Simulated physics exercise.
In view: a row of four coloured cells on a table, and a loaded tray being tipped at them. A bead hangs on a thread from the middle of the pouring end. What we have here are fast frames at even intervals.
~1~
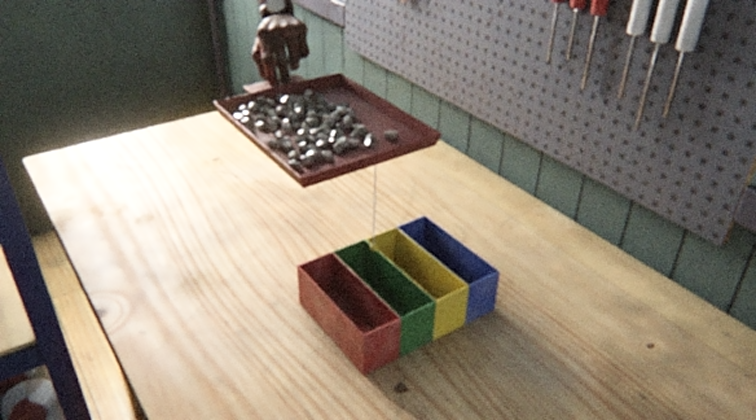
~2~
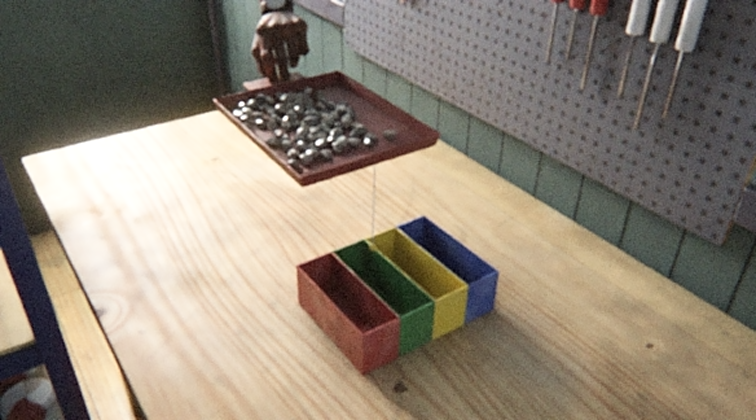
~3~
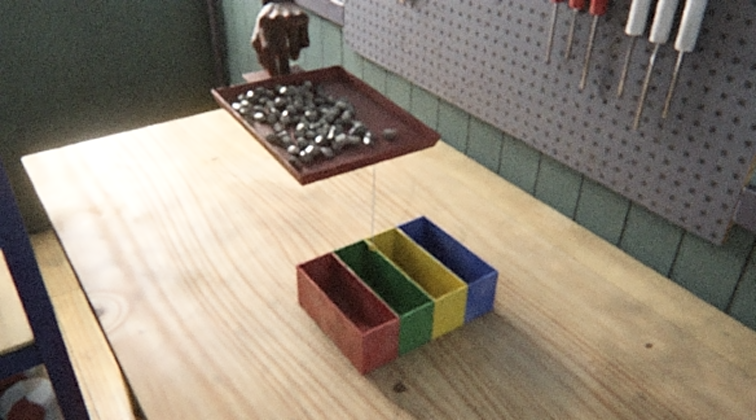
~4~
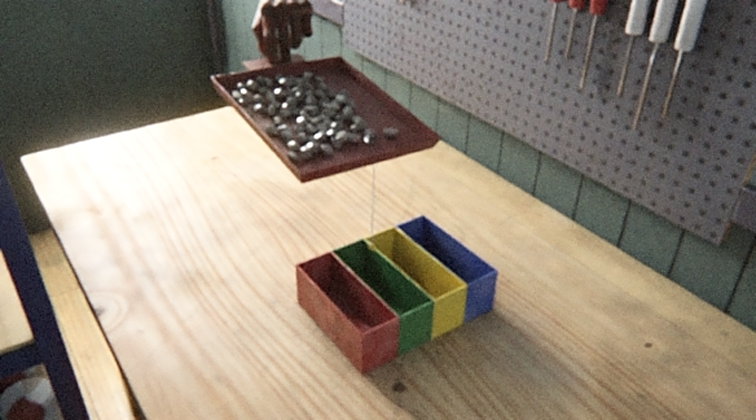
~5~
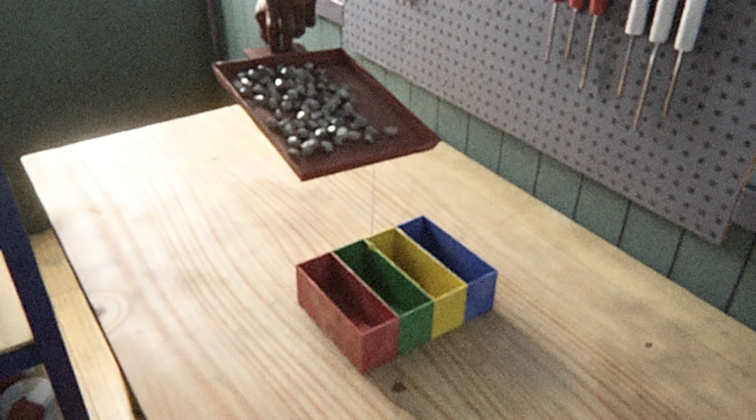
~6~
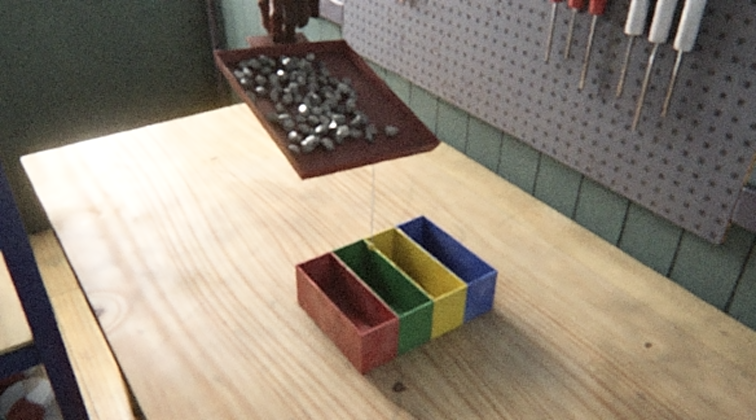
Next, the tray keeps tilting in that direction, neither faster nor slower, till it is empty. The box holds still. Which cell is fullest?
The blue cell.
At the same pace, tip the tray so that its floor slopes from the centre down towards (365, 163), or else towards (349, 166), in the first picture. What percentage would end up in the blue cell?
Well, 10 percent for one and then 0 percent for the other.
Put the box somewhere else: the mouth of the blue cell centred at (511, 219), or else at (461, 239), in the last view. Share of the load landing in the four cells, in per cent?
80 and 100 in a hundred, in turn.
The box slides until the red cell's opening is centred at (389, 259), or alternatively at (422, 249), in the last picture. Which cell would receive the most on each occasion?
It would be green the first time and red the second time.
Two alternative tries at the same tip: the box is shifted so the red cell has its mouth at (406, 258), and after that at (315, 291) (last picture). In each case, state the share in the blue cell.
0 %, then 50 %.
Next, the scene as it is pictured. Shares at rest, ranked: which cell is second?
Yellow.
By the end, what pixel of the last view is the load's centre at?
I'd put the middle somewhere around (435, 285).
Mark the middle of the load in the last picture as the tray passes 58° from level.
The middle of the load sits near (396, 135).
Soon, tray tipped steeply; nearly all on the tray; a stray few falling or outside the box.
A while on, tray tipped right over; about half on the tray; about a quarter in the blue cell; a small part in the yellow cell; a stray few in the green cell; about a quarter falling or outside the box.
Towards the end, tray tipped past a quarter turn; about half in the blue cell; about a quarter in the yellow cell; a small part in the green cell; a small part falling or outside the box.
Finally, tray tipped past a quarter turn; about half in the blue cell; about a quarter in the yellow cell; a small part in the green cell; none in the red cell; a small part outside the box.
